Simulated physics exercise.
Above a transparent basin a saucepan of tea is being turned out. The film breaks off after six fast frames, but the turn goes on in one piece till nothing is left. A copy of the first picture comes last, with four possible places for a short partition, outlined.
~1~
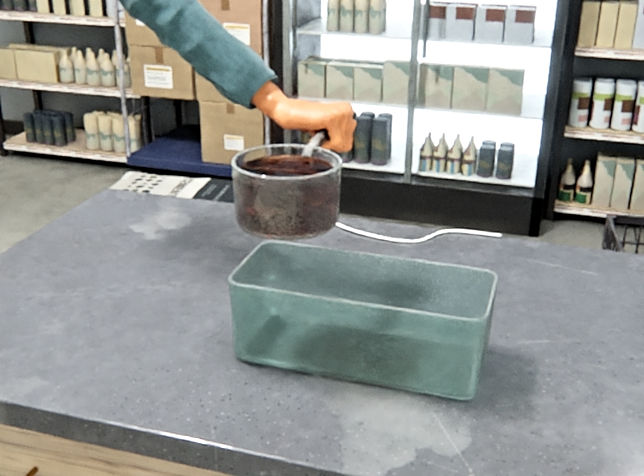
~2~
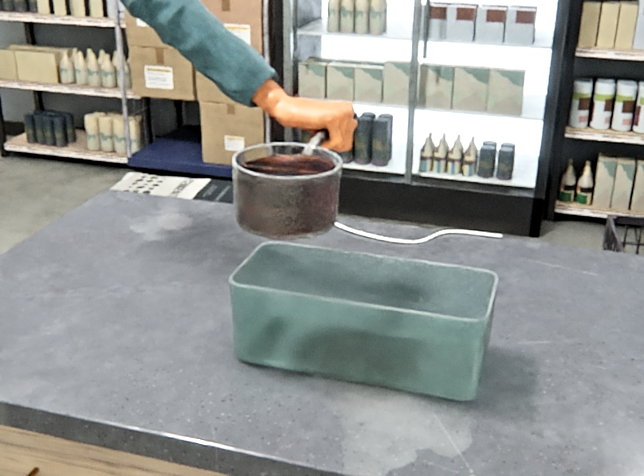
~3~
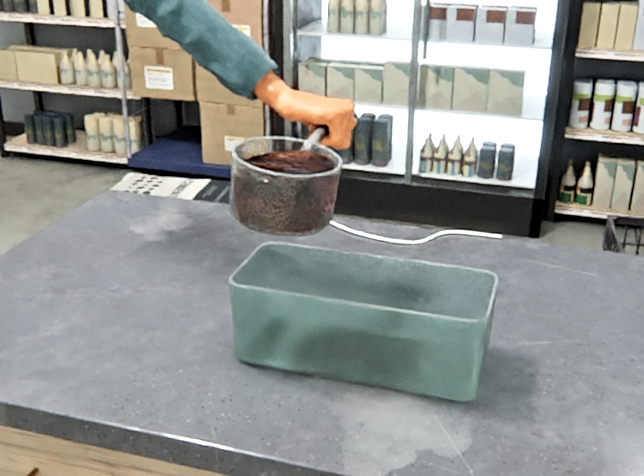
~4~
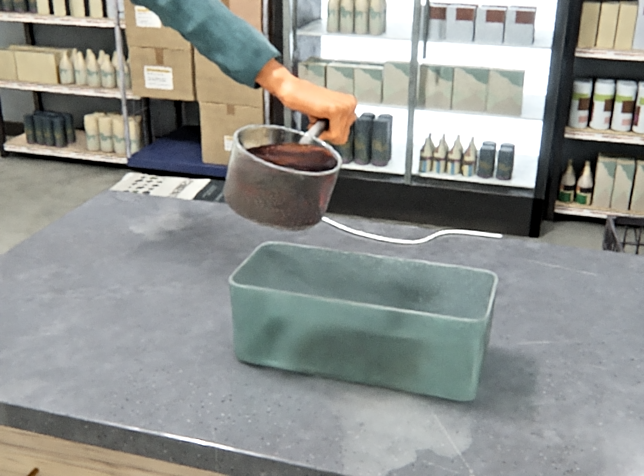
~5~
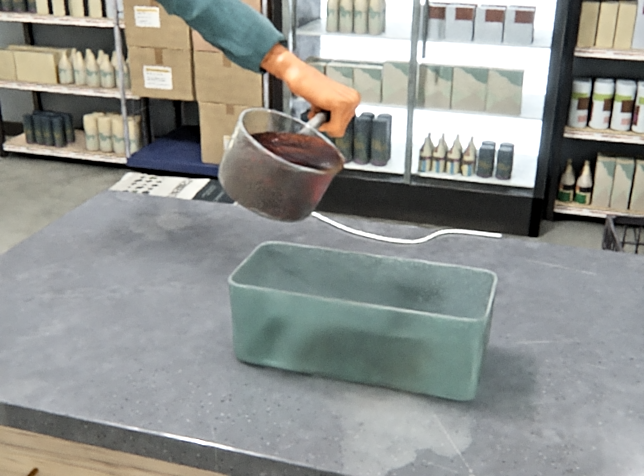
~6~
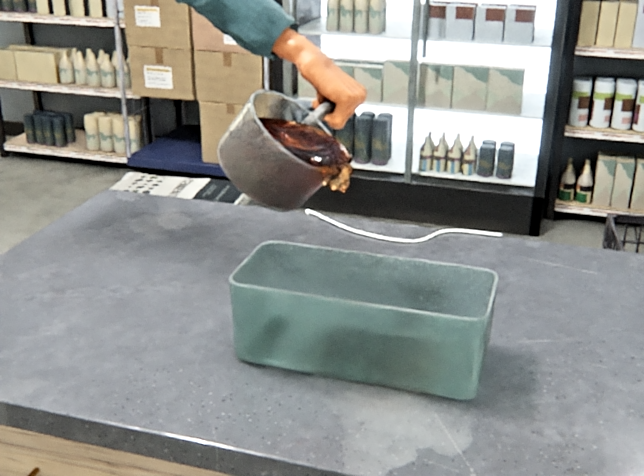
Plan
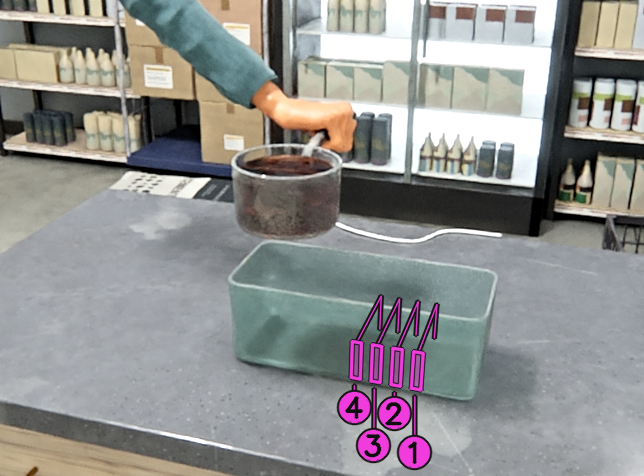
The video shows a hand in an orange glove holding a saucepan of dark brown tea above a clear greenish basin on a grey counter, gradually tilting it to the right until some tea comes over the lip.
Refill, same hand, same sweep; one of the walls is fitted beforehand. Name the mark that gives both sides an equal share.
The best position is 1.
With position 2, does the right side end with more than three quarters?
No.
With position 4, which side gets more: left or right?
The right one.
In magenta, 1 at (414, 396); 2 at (394, 392); 3 at (374, 388); 4 at (354, 385).
Choosing 1, about 47 % ends left of the wall and 42 % right of it; 11 % is lost outside.
Choosing 2, about 34 % ends left of the wall and 57 % right of it; 9 % is lost outside.
Choosing 3, about 20 % ends left of the wall and 71 % right of it; 9 % is lost outside.
Choosing 4, about 10 % ends left of the wall and 82 % right of it; 7 % is lost outside.
